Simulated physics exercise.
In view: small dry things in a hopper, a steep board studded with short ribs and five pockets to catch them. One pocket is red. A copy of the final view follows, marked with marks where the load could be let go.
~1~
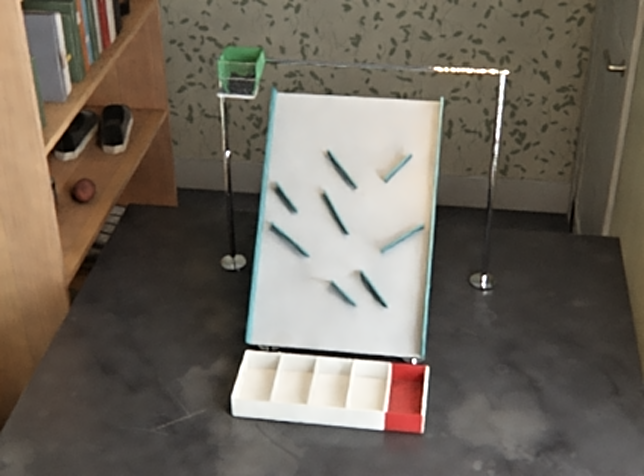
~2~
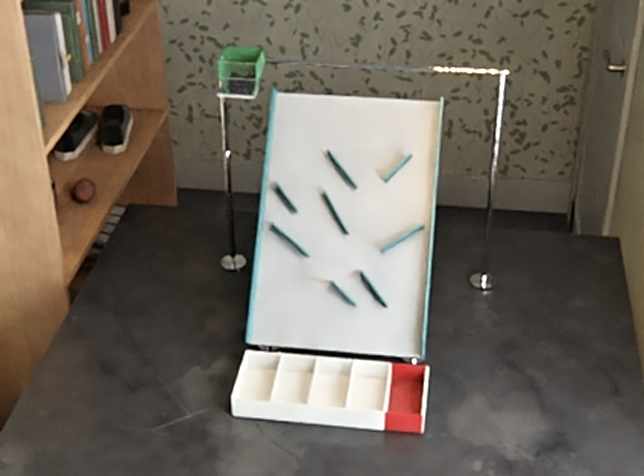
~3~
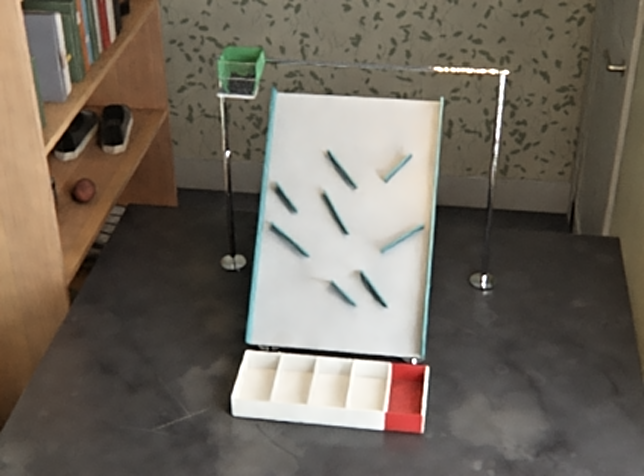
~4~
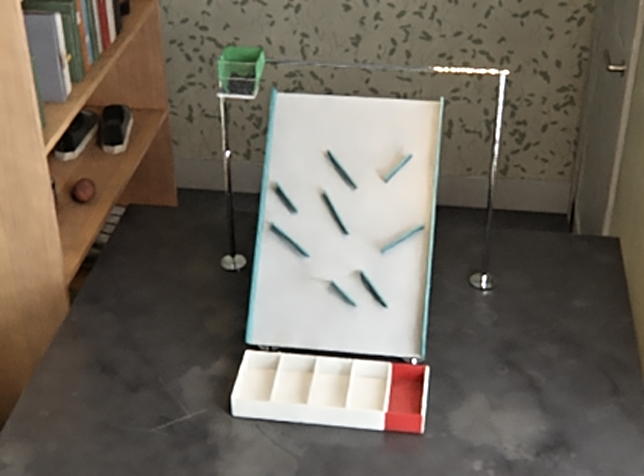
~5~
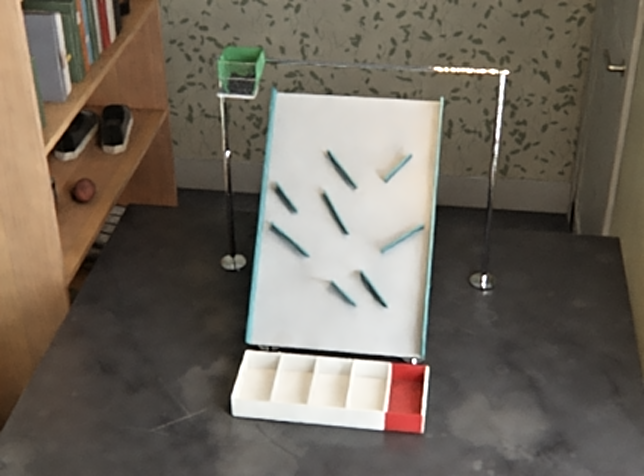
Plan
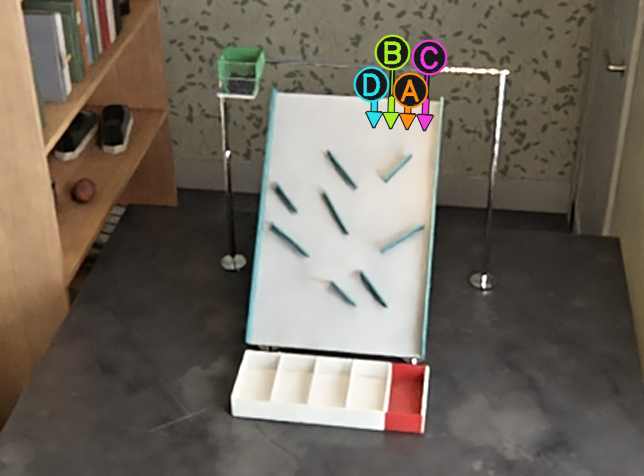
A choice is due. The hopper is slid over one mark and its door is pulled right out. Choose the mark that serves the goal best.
Mark D does it best.
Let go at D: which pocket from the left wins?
It is the fifth one.
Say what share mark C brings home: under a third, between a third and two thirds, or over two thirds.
Mark C gives between a third and two thirds.
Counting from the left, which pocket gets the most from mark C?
The fifth.
On the marked copy, mark A meets the board at (407, 123); mark B meets the board at (390, 122); mark C meets the board at (424, 124); mark D meets the board at (373, 121).
For mark A, close to half in the red pocket, close to a third in other pockets, a small share held on the board.
For mark B, close to half in the red pocket, close to half in other pockets.
For mark C, close to half in the red pocket, close to a quarter in other pockets, close to a quarter held on the board.
For mark D, close to two thirds in the red pocket, close to a quarter in other pockets, only a few held on the board.
